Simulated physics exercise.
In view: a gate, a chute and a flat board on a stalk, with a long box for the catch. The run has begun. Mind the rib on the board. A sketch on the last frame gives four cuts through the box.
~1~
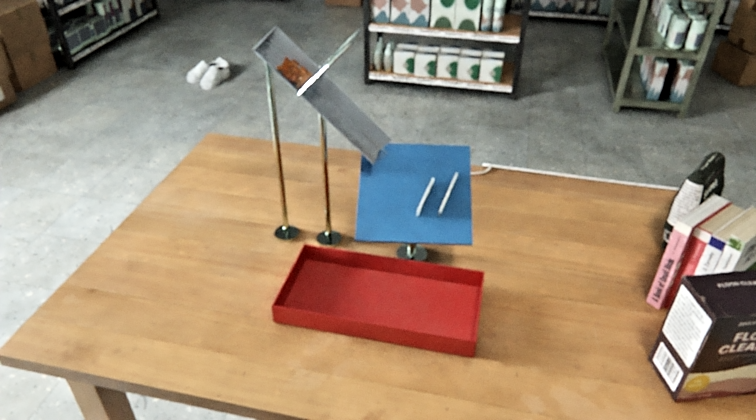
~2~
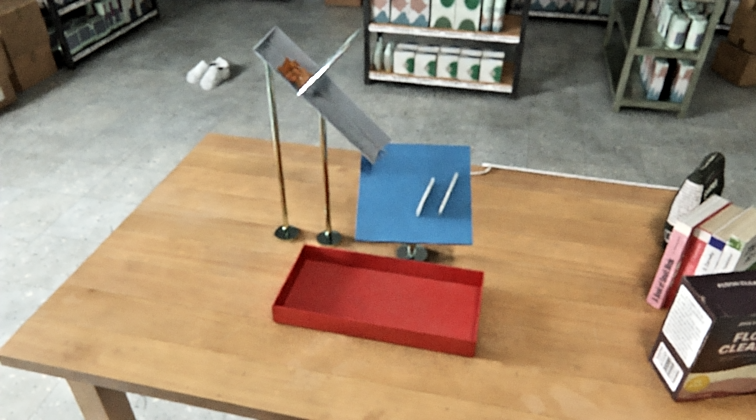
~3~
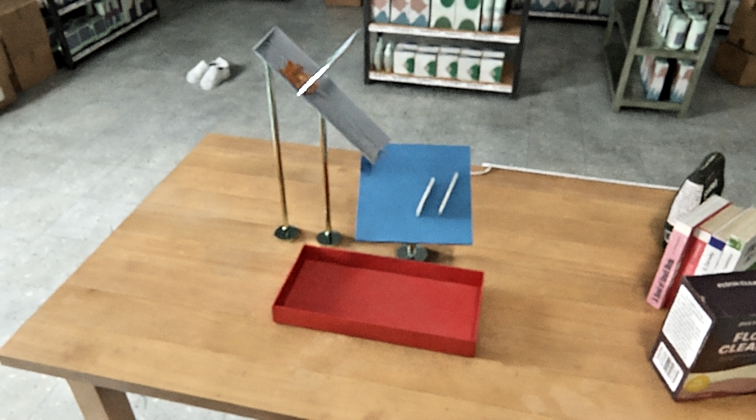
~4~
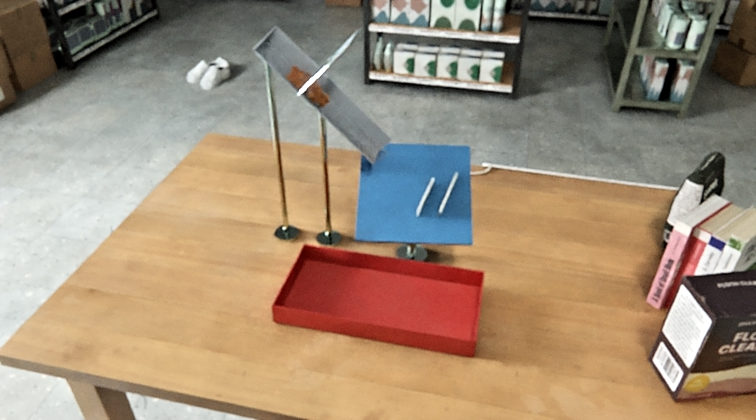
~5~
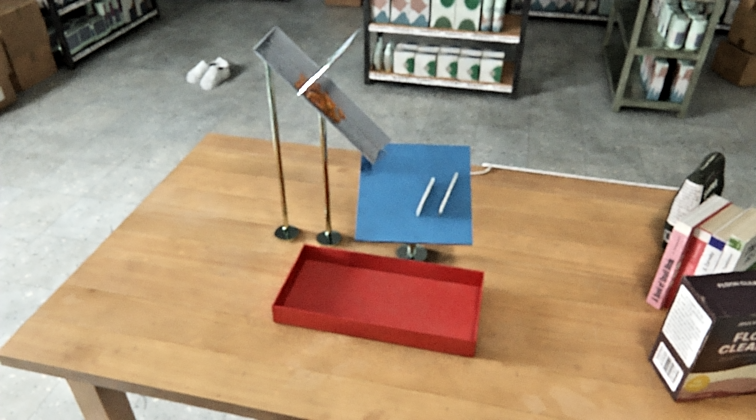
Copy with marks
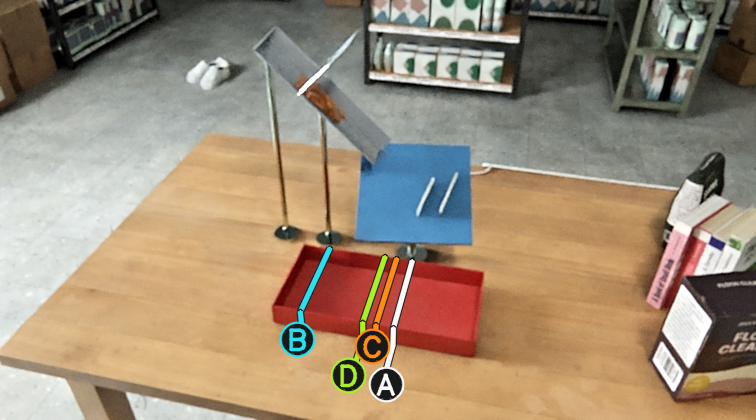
On a wooden table in a storeroom with shelves, a small clump of orange-brown bits slides slowly down a grey chute, passing under a thin white bar, above a tilted blue board and an empty red box.
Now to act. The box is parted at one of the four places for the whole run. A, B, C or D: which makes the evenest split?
A works best here.
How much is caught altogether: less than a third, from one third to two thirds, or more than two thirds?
About that: More than two thirds.
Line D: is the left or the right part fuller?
Right.
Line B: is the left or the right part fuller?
More lands on the right.
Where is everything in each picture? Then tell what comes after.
The first picture shows load behind the gate near (296, 77), bits of cat kibble; lip of the chute near (376, 157), sloping fairly steeply.
The second picture shows middle of the board near (415, 191), tilted gently; middle of its low edge near (414, 242); of its high edge near (416, 144).
The third picture shows front corners of the box near (272, 306) and (475, 341), empty; front of the load near (316, 87).
The fourth picture shows middle of the load near (309, 89); its front near (327, 102), close to a quarter of the way to the lip; rib from (457, 173) to (440, 212); rib from (433, 178) to (418, 211).
The fifth picture shows middle of the load near (319, 99); its front near (344, 117), close to half of the way to the lip.
On the marked copy, line A crosses the front rim at (393, 327); line B crosses the front rim at (300, 311); line C crosses the front rim at (376, 324); line D crosses the front rim at (362, 322).
If A is chosen, of what is caught, close to half on the left of the divider, close to half on the right.
If B is chosen, of what is caught, none at all on the left of the divider, the whole lot on the right.
If C is chosen, of what is caught, a small share on the left of the divider, the bulk on the right.
If D is chosen, of what is caught, only a few on the left of the divider, all but a few on the right.
